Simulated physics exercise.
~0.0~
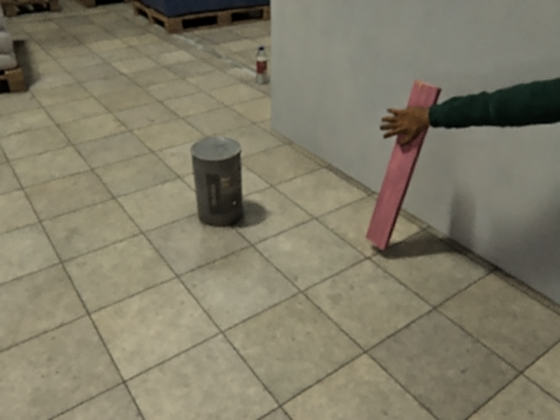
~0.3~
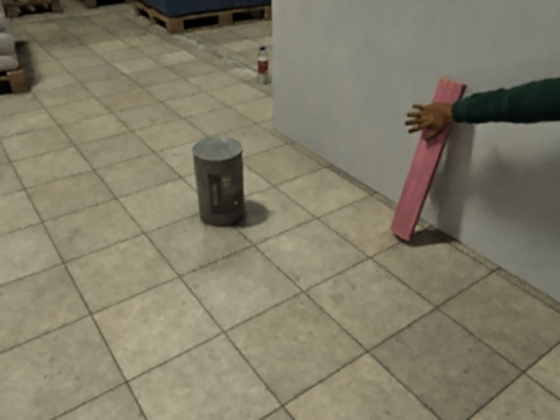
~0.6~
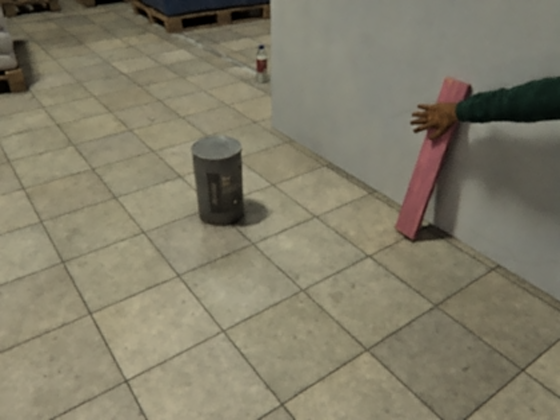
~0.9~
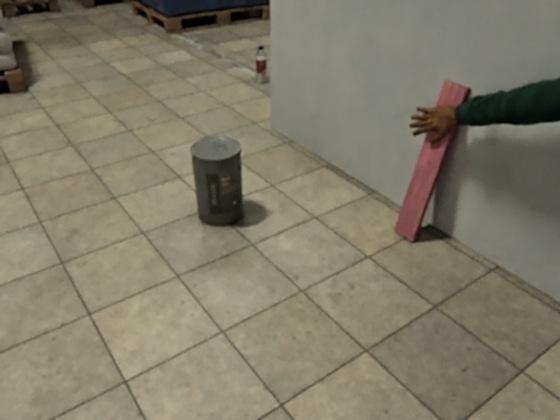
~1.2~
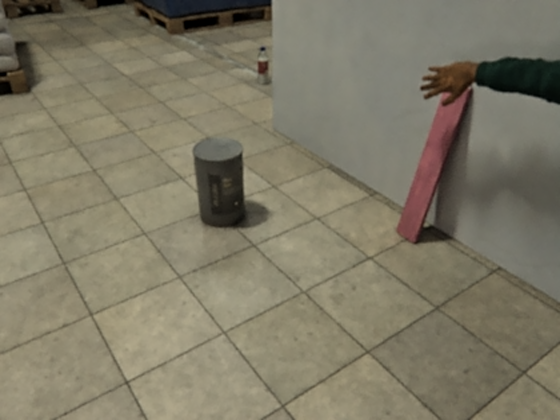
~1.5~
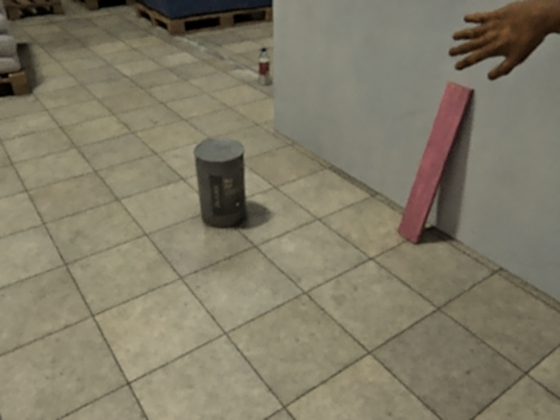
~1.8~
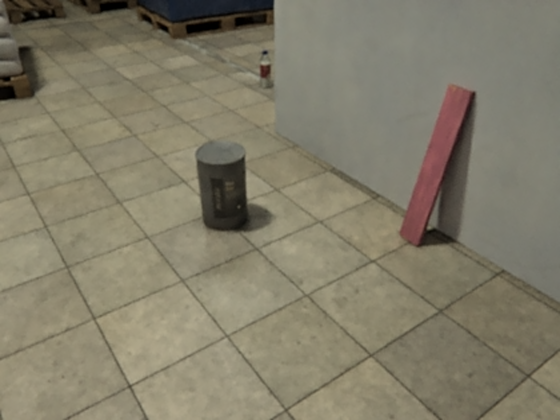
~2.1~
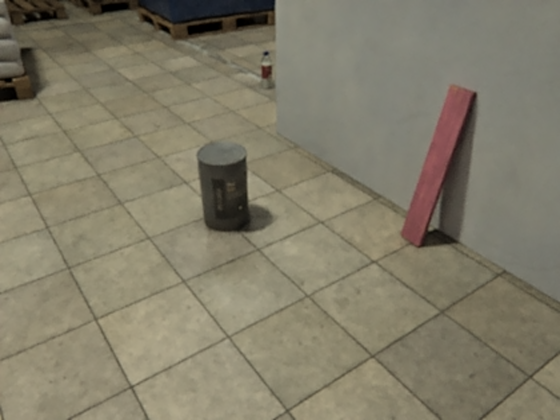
Pink plank being set leaning against a grey wall by a hand, which lets go and withdraws, the plank staying propped.
